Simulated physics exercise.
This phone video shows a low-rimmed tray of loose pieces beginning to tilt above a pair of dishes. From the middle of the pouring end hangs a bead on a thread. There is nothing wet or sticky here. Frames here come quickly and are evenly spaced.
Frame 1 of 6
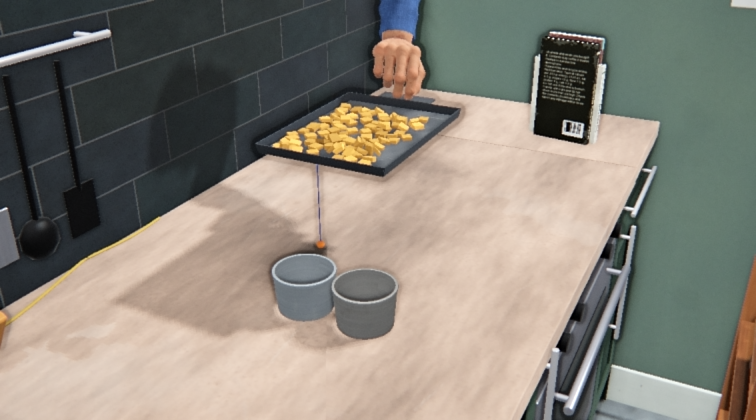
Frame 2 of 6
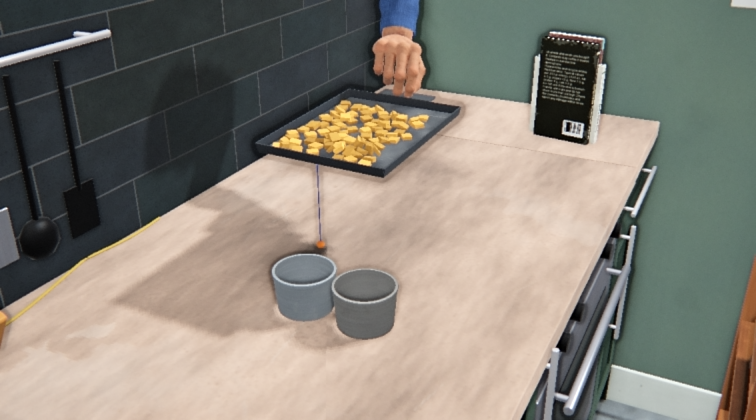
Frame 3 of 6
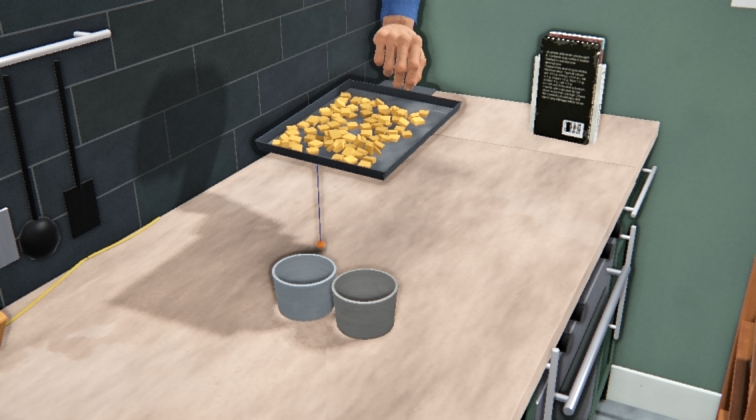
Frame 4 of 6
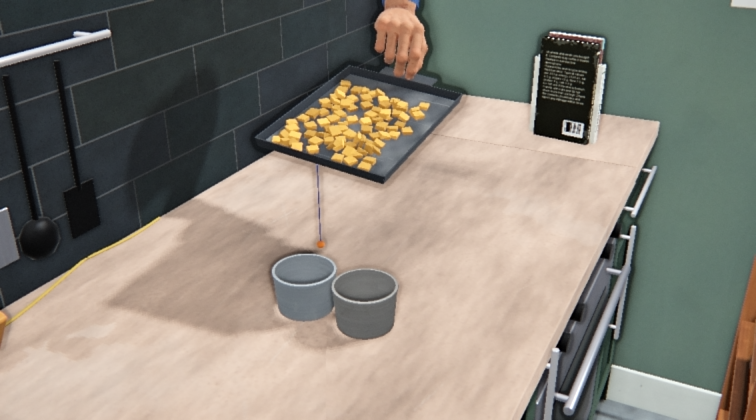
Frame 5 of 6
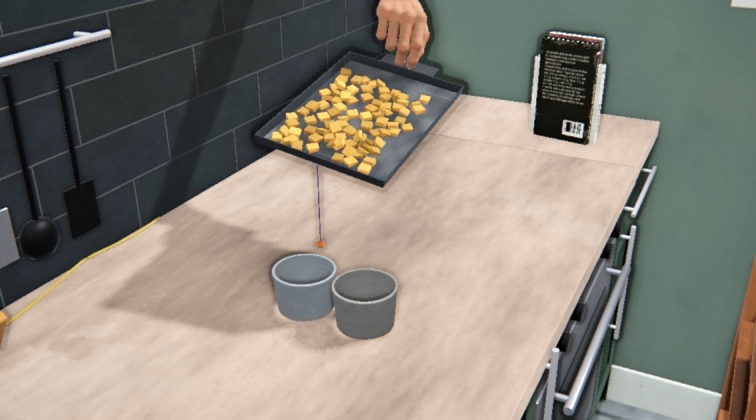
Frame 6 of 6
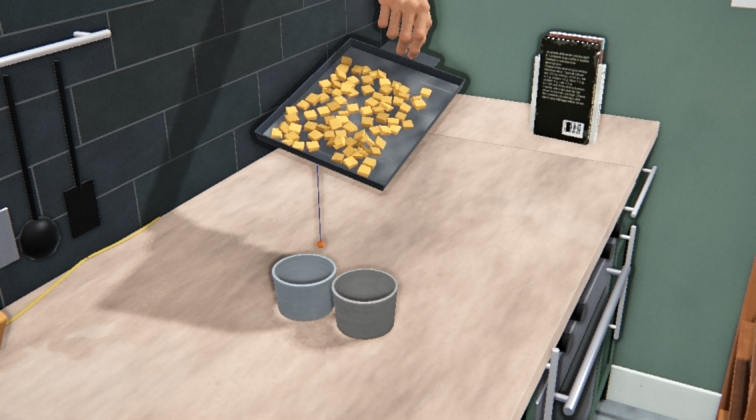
On a pale wooden kitchen counter, seen from above at an angle, dark tiles line the left wall and a green wall stands behind. A hand holds a dark, low-rimmed tray of golden square pieces above a blue-grey dish and a darker grey one, with an orange bead hanging below on a thread. The hand gradually tilts the tray, raising its far side, while the camera, dishes and bead stay still.
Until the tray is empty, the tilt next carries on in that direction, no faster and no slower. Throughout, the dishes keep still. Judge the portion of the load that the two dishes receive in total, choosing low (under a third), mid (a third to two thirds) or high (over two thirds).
Low, under a third.
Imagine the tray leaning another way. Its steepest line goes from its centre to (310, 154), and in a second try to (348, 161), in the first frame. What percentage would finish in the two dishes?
30 % then 80 %, roughly.
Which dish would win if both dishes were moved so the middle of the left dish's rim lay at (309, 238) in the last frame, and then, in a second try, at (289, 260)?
Trial 1: The one on the right side. Trial 2: The one on the right side.
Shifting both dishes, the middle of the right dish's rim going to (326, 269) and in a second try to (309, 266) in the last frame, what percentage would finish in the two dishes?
10 %, 0 %.
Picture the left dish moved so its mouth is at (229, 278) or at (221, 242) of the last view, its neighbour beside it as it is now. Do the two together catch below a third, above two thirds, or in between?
In turn: Under a third; below one third.
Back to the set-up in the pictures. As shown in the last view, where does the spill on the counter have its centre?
Those pieces end up centred close to (385, 297).
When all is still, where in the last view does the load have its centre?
Last view, centre at rest - approx. (383, 297).
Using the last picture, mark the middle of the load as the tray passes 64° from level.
The middle of the pieces lands at roughly (367, 146).
Just after the last frame, tray tipped steeply; almost all on the tray; just a few in the air.
A moment on, tray tipped past a quarter turn; roughly two thirds on the tray; about a tenth in the right dish; roughly a quarter outside both; just a few in the air.
Further on, tray tipped past a quarter turn; about a tenth in the right dish; about a tenth in the left dish; the larger part outside both.
When it is over, tray tipped past a quarter turn; about a tenth in the right dish; about a tenth in the left dish; the larger part outside both.
